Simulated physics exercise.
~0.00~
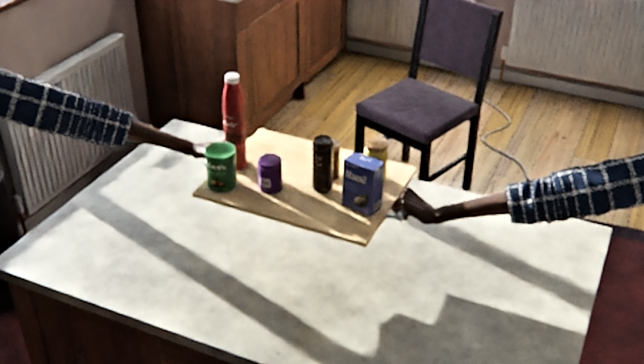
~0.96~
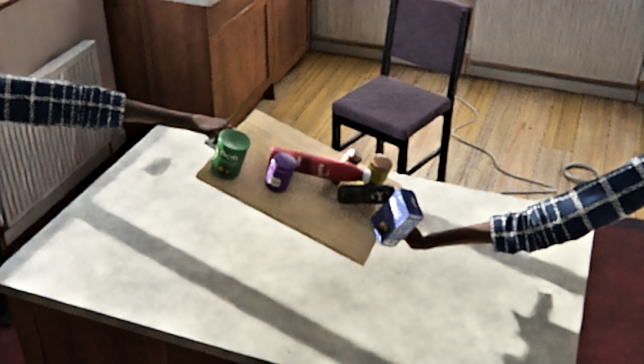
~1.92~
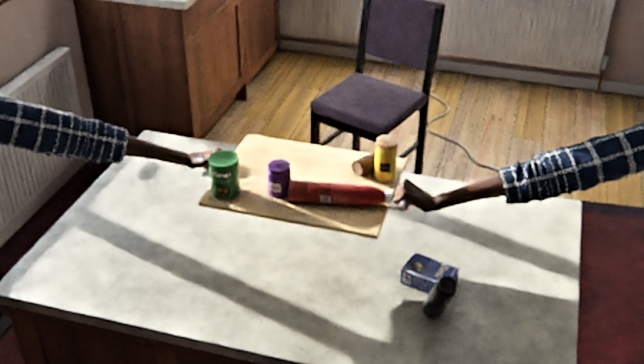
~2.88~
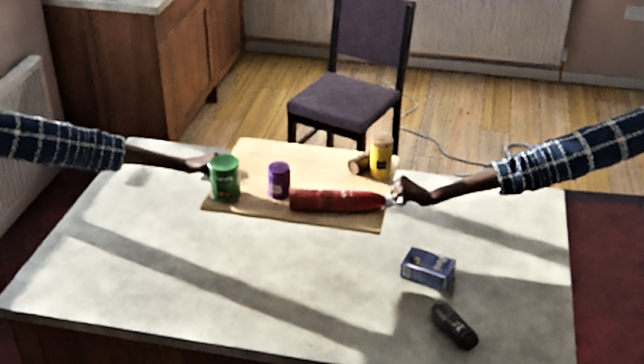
Two hands tipped a loaded wooden board down to the right above a table, toppling the red bottle and brown shaker, then levelled it after the blue packet and black can slid off and ended up lying on the table.
